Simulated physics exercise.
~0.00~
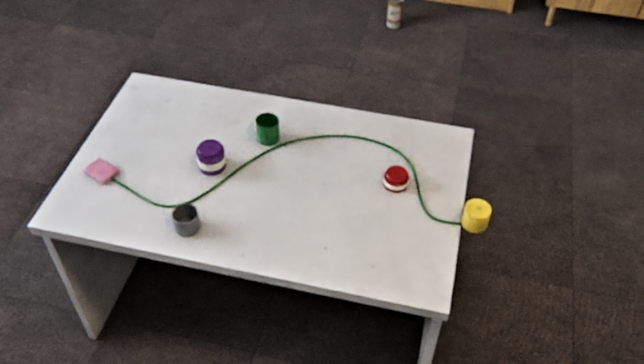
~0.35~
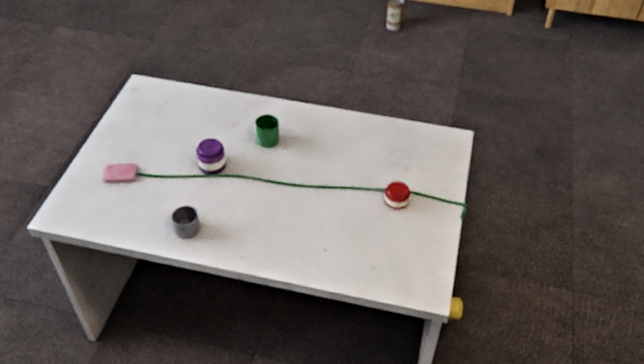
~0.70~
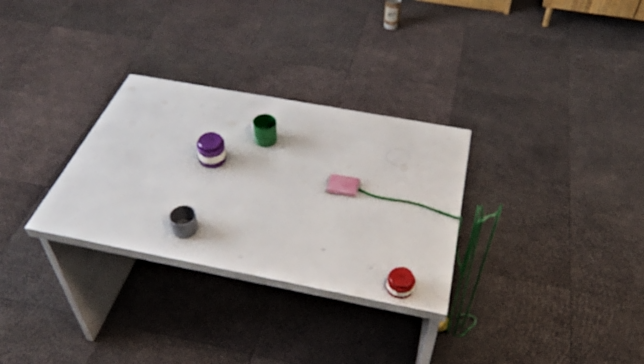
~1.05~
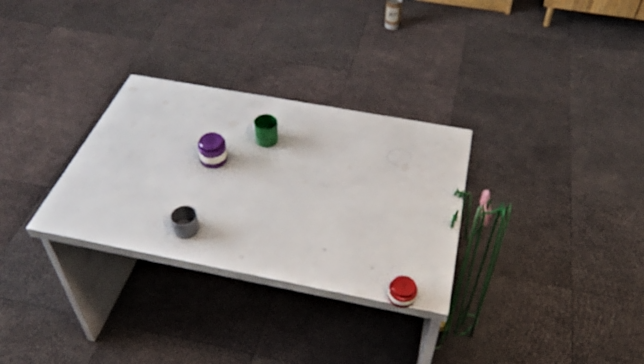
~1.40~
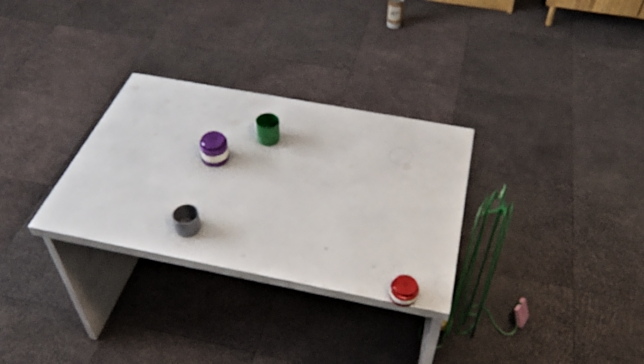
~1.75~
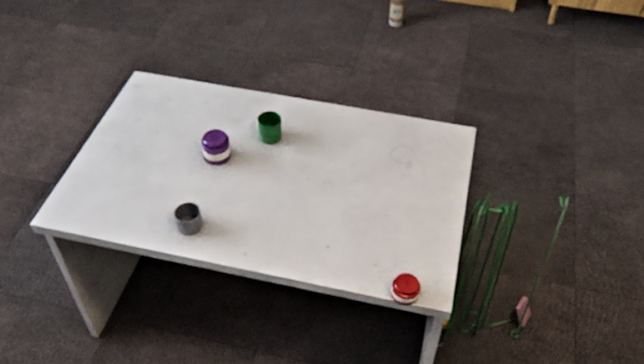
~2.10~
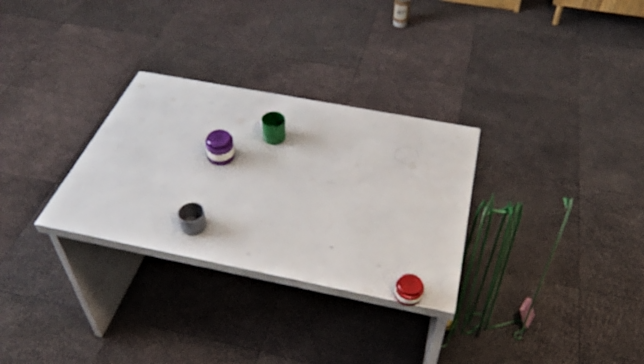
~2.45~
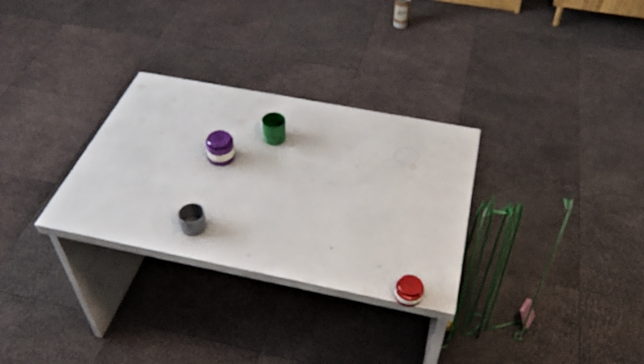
On a white table, a yellow object drops off the right edge, its green cable pulling a pink block rightward and shifting a red-lidded jar toward the front edge; the block falls too, ending on the floor beside the cable while the jars and cups remain.
